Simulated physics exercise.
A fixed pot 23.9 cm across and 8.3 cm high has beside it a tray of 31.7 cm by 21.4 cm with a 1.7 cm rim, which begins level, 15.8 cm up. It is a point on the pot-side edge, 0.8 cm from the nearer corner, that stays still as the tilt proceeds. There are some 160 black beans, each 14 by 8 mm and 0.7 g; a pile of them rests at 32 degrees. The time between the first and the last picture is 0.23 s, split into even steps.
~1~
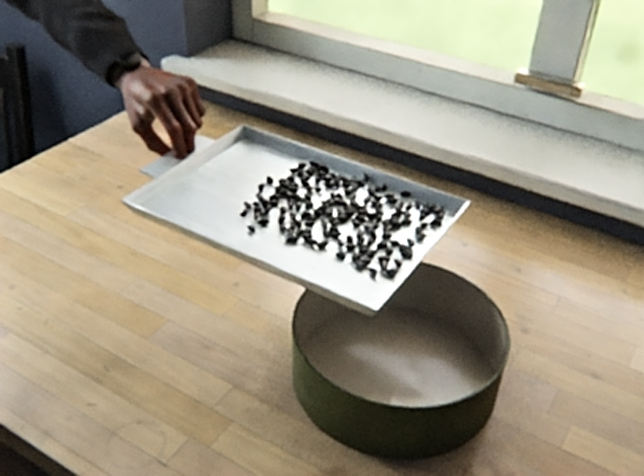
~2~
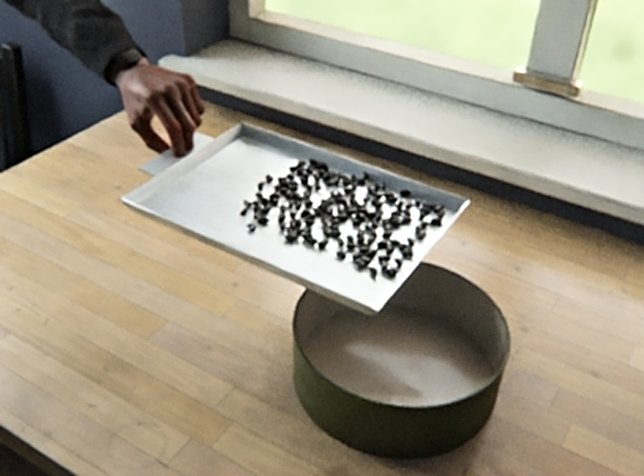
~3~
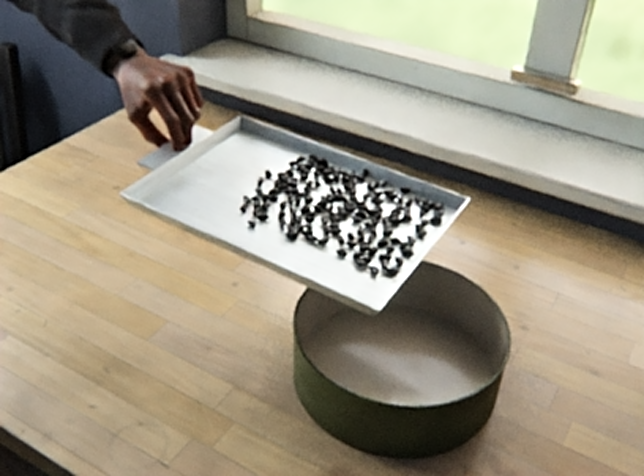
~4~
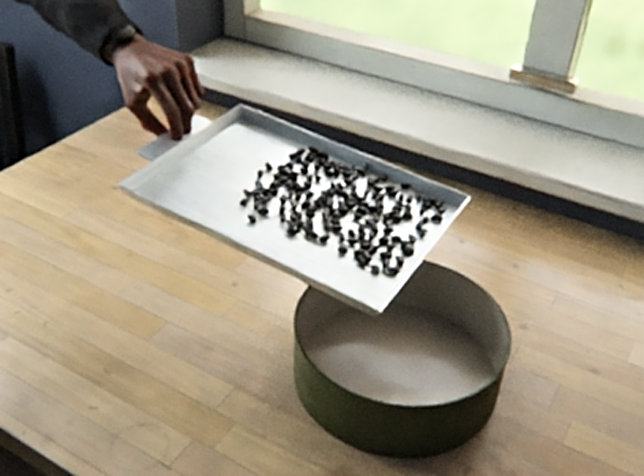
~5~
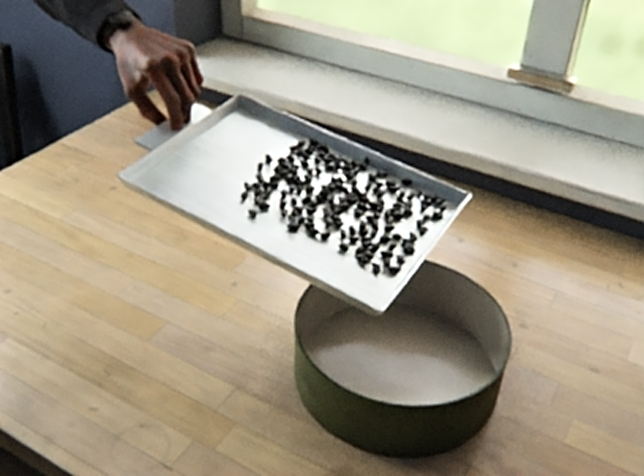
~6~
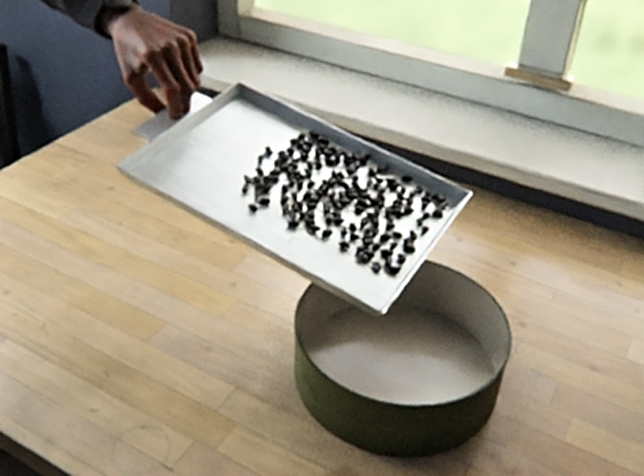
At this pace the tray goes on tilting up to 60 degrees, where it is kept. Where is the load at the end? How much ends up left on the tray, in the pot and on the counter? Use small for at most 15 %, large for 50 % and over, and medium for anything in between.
Tray - large, pot - medium, counter - small.
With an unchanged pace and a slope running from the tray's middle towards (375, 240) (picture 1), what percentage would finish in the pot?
25 %.
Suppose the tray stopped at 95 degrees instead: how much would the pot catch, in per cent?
Around 95 in a hundred.
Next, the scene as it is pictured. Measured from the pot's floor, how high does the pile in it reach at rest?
Some 1.0 cm above the floor.
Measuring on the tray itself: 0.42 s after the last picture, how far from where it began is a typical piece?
5 cm.
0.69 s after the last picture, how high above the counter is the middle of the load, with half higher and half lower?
Median height: Approx. 20 cm.
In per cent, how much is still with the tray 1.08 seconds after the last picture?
About 80%.
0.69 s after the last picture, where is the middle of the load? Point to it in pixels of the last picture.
I'd put it close to (419, 238).
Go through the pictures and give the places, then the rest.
In the first picture, tray tilt 0 degrees, front corners at (130, 199) and (373, 303); middle of the pieces at (340, 214); pot at (400, 324).
In the second picture, tray tilt 1 degrees, front corners at (130, 198) and (374, 303); middle of the pieces at (340, 212).
In the third picture, tray tilt 2 degrees, front corners at (128, 192) and (376, 303); middle of the pieces at (340, 209).
In the fourth picture, tray tilt 5 degrees, front corners at (127, 184) and (377, 304), lowest corner right front; middle of the pieces at (341, 205).
In the fifth picture, tray tilt 7 degrees, front corners at (126, 174) and (379, 304), lowest corner right front; middle of the pieces at (342, 200).
In the sixth picture, tray tilt 10 degrees, front corners at (125, 165) and (380, 305), lowest corner right front; middle of the pieces at (342, 196); pot at (402, 322).
Then, 0.42 s after the last picture, tilt 34 degrees; the tray holds 100 %, the pot 0 %.
Then, 0.69 s after the last picture, tilt 50 degrees; the tray holds 100 %, the pot 0 %.
Then, 1.08 s after the last picture, tilt 60 degrees; the tray holds 80 %, the pot 15 %.
In the end, tray 60 %, pot 40 %, counter 0 %.
